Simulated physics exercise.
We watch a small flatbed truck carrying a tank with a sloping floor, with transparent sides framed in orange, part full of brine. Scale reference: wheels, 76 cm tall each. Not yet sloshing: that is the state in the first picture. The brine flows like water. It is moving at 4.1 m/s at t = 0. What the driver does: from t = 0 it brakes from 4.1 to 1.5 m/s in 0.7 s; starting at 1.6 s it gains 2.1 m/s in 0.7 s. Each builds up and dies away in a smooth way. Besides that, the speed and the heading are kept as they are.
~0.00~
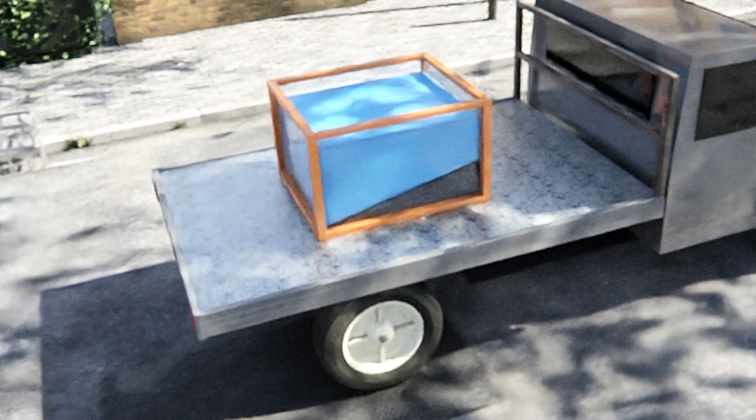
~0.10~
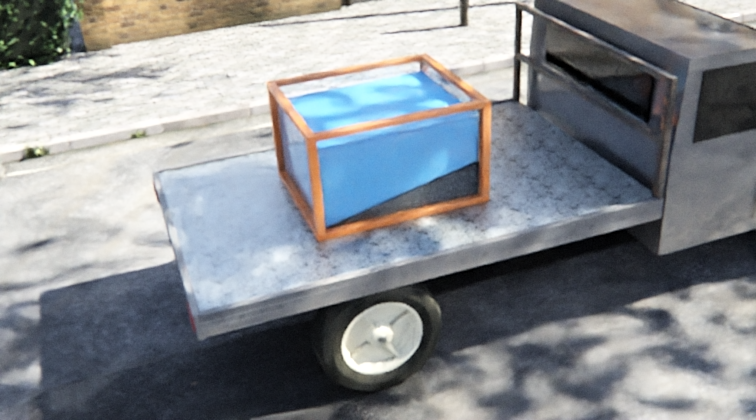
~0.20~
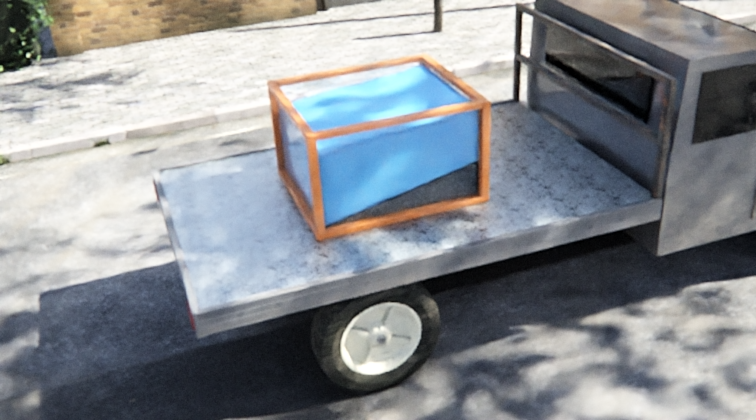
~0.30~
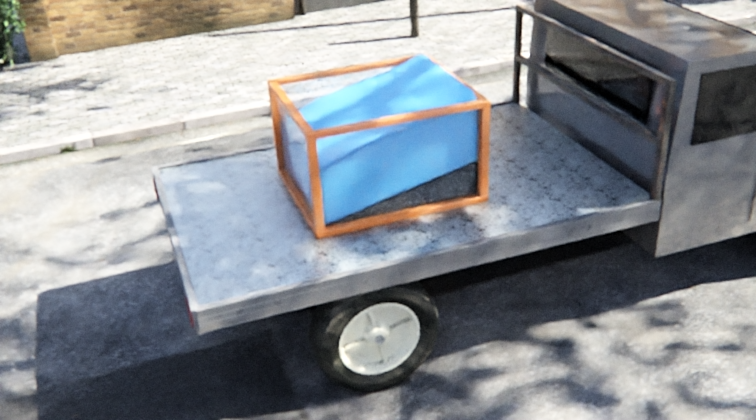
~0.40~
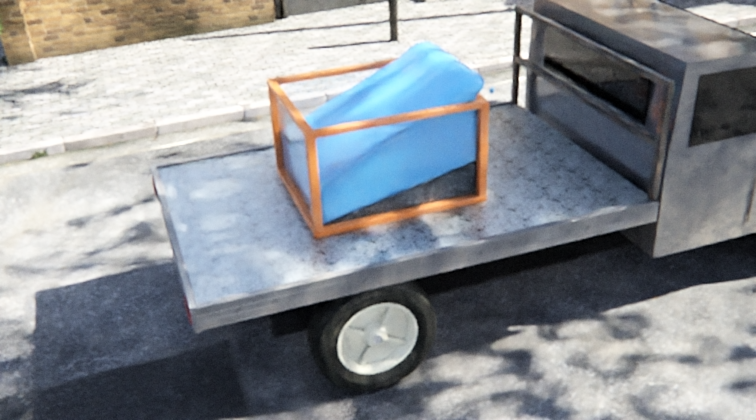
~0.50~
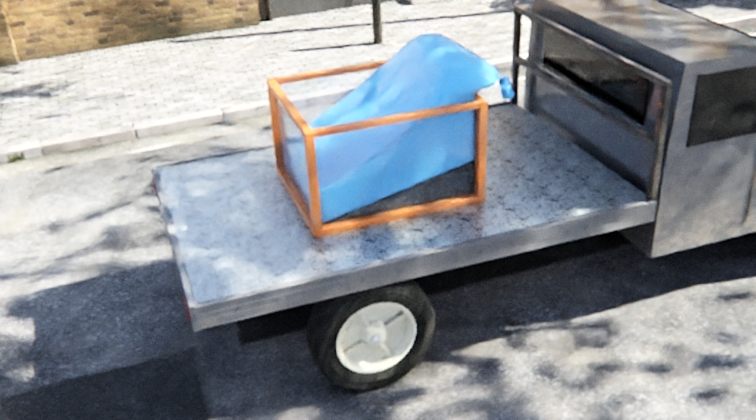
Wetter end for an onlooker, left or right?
Stand on the right if you want to get splashed.
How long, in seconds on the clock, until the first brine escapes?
The first spill comes at around 0.6 s.
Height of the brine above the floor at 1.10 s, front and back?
At the front 42 cm, at the back 60 cm.
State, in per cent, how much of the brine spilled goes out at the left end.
About 0 per cent.
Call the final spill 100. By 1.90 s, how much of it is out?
Around 90 percent of it.
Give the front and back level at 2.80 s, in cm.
At that moment it stands around 52 cm in front and around 38 cm behind.
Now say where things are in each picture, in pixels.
The surface is at (463, 112) by the front wall; it shows no tilt against the walls; the front is on the right, levels are read along the near wall; a wheel hub at (386, 342), in the first picture.
The surface is at (462, 114) by the front wall; it shows no tilt against the walls, in the second picture.
The surface is at (325, 148) by the back wall; it climbs 7° towards the right end, in the third picture.
The surface is at (462, 94) by the front wall; at (326, 159) by the back wall; it climbs 17° towards the right end, in the fourth picture.
The surface is at (461, 79) by the front wall; at (326, 171) by the back wall; it climbs 28° towards the right end, in the fifth picture.
The surface is at (460, 70) by the front wall; at (326, 181) by the back wall; it climbs 33° towards the right end; a wheel hub at (379, 342), in the sixth picture.
By 1.10 s the surface is 42 cm up at the front and 60 cm at the back; 20 per cent is out, over the right end, a little elsewhere.
By 1.90 s the surface is 53 cm up at the front and 42 cm at the back; 21 per cent is out, over the right end, a little elsewhere.
By 2.80 s the surface is 52 cm up at the front and 39 cm at the back; 21 per cent is out, over the right end, a little elsewhere.
By 5.28 s 22 per cent is out, over the right end, a little elsewhere; the right end has passed 20 per cent and the left end 1.
